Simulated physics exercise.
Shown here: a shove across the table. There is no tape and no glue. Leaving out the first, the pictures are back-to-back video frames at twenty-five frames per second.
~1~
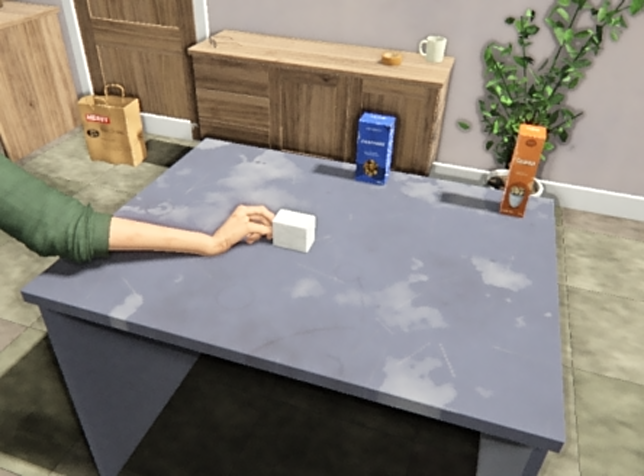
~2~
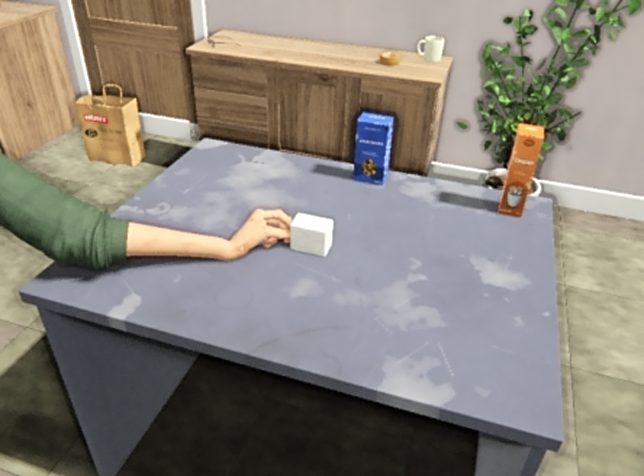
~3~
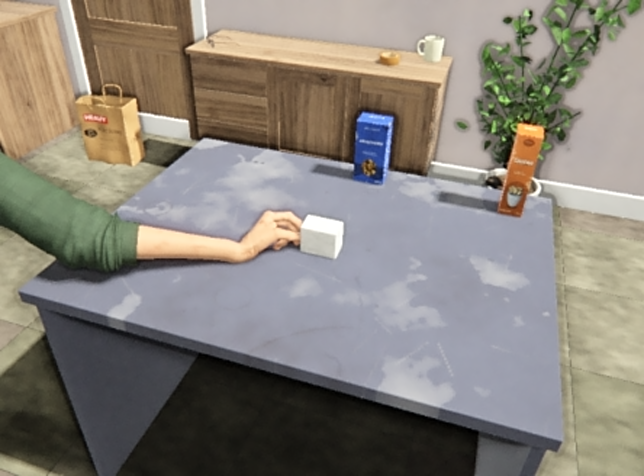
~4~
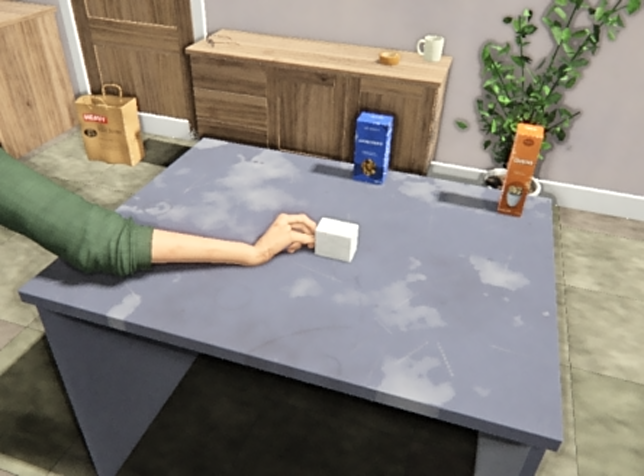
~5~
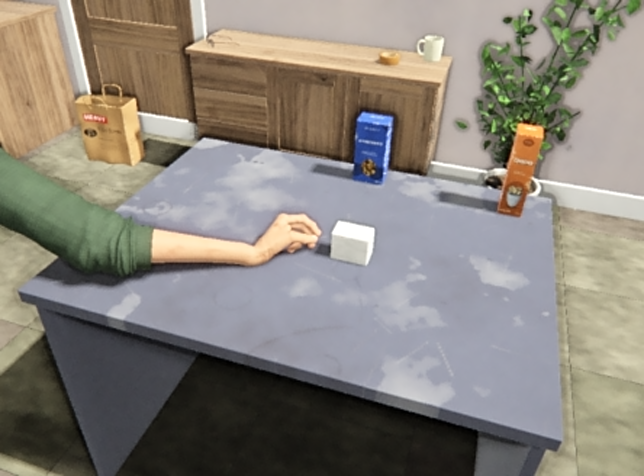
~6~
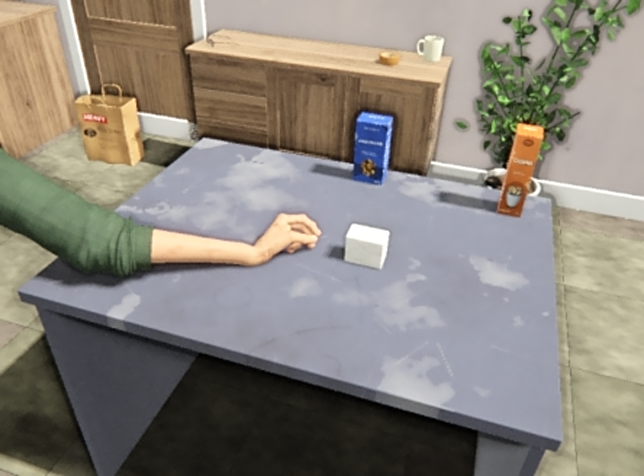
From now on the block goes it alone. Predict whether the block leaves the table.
It never gets off the table.
Then, 0.10 s after the last picture, white block slid well along near (395, 253).
Then, 0.20 s after the last picture, white block slid well along near (410, 256).
At rest, moved from the start, white block. Seen from the same camera at the end, white block near (413, 257).
